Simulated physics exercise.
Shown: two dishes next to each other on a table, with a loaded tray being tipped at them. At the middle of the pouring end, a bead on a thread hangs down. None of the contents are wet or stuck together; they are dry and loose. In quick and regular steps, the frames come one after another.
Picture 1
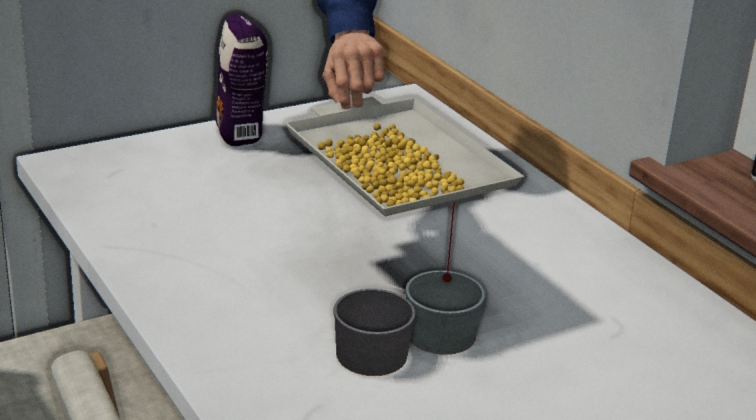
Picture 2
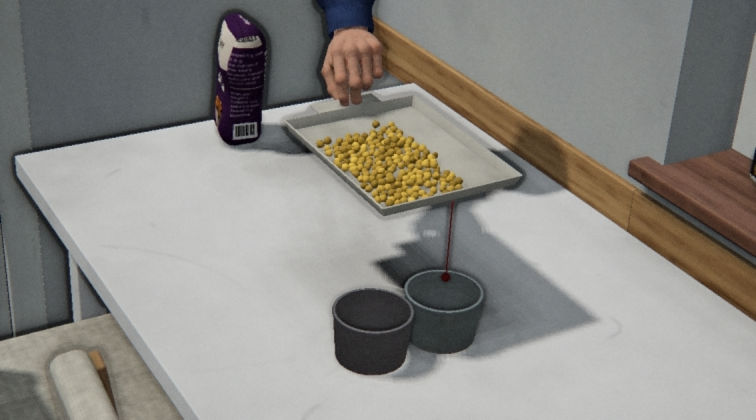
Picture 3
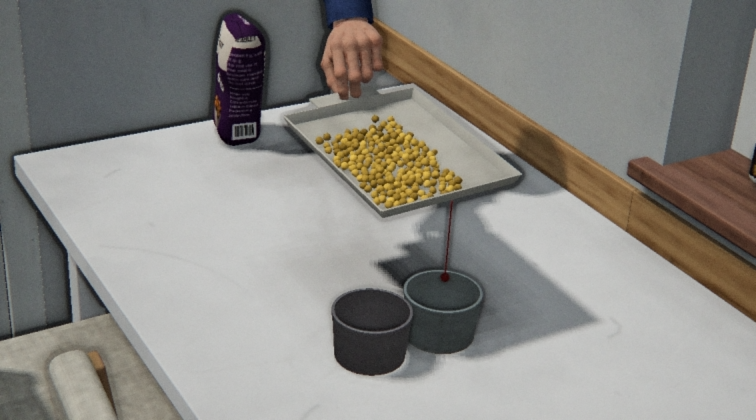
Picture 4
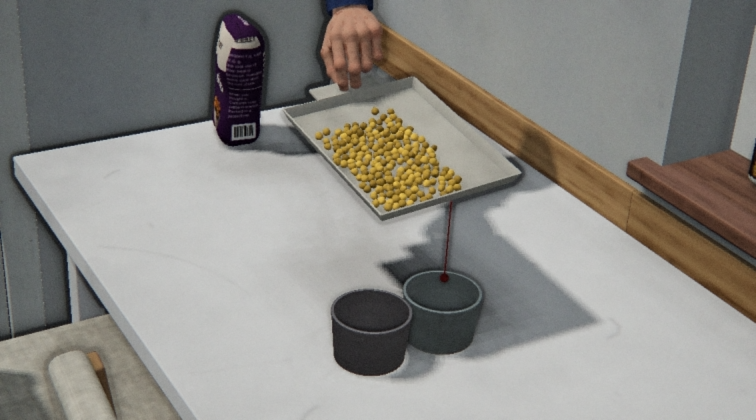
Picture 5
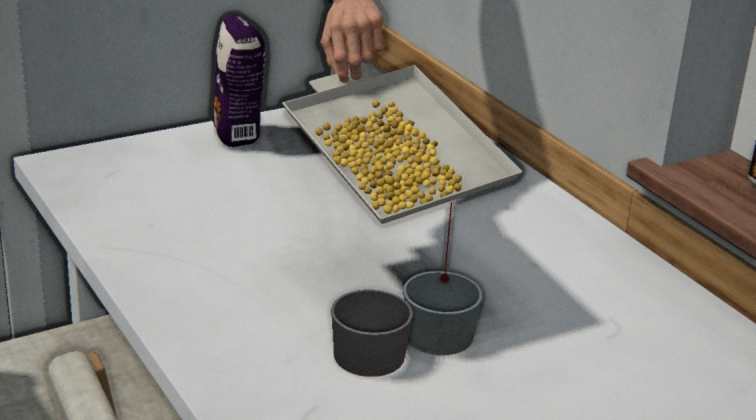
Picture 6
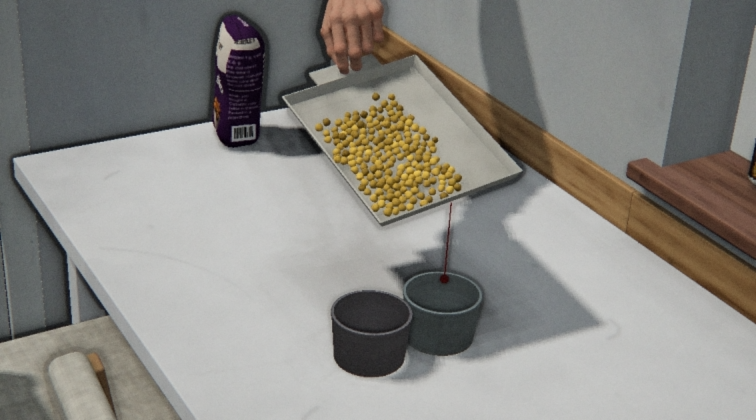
A hand slowly tilted a pale tray of yellow puffed corn balls above two dark dishes on a white table, raising its back and dipping the left corner while the balls barely shifted.
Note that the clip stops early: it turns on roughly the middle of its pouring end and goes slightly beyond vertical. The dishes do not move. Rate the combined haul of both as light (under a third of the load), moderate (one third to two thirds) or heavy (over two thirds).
A heavy haul.
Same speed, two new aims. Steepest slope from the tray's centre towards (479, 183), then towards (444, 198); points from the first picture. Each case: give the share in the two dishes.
About 10 and 20 per cent.
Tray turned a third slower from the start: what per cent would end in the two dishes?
Estimate: Around 80%.
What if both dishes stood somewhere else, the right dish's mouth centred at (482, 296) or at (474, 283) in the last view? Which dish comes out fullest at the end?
In turn: The left-hand dish; the dish on the left.
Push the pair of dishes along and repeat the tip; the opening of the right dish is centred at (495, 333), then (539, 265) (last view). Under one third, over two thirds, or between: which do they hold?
To begin with: Below one third; after that: Under a third.
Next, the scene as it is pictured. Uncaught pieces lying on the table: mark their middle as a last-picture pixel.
Around (435, 385).
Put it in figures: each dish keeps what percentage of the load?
Roughly 80 in a hundred end in the left dish and roughly 0 in a hundred in the right dish.
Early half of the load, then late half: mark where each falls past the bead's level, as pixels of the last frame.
Around (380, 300) first; around (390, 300) second.
Shortly afterwards, tray tipped steeply; all but a few on the tray; only a few in the left dish; only a few in the air.
Next, tray tipped past a quarter turn; the bulk in the left dish; only a few in the right dish; near a quarter outside both; a little in the air.
Some moments later, tray tipped past a quarter turn; the bulk in the left dish; a little in the right dish; near a quarter outside both.
In the end, tray tipped past a quarter turn; the bulk in the left dish; a little in the right dish; near a quarter outside both.
